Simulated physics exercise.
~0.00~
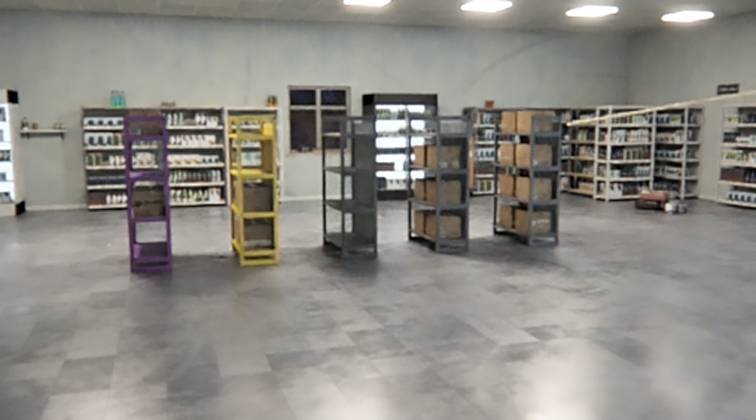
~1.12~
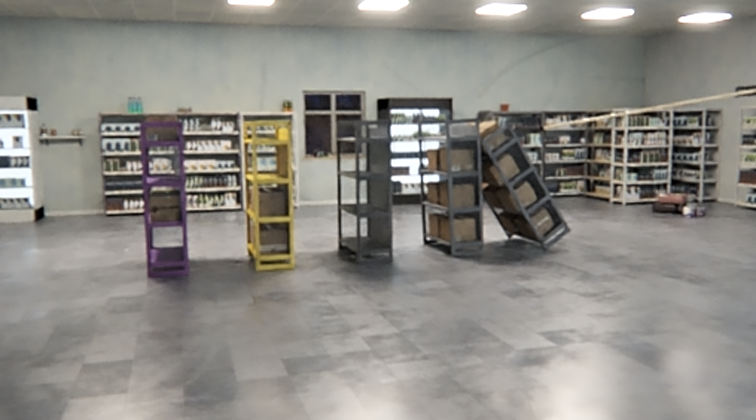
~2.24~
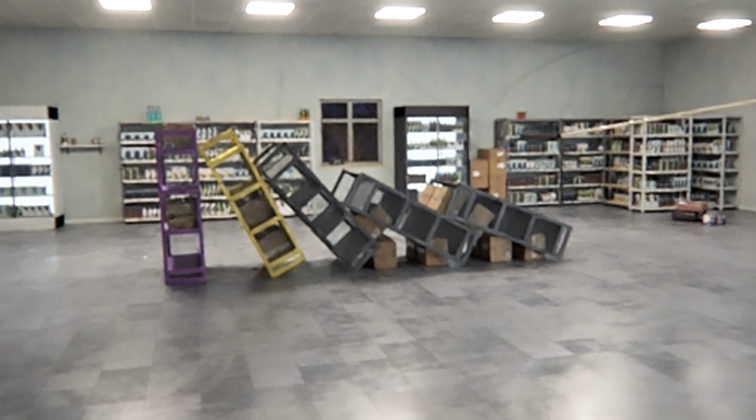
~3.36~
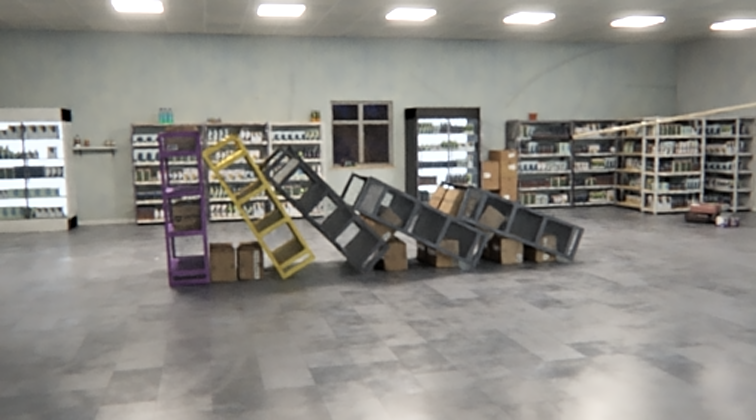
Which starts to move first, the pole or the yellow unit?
The pole starts to move first, while the yellow unit is still standing upright. The yellow unit only begins to tip later, as the grey units topple toward it.
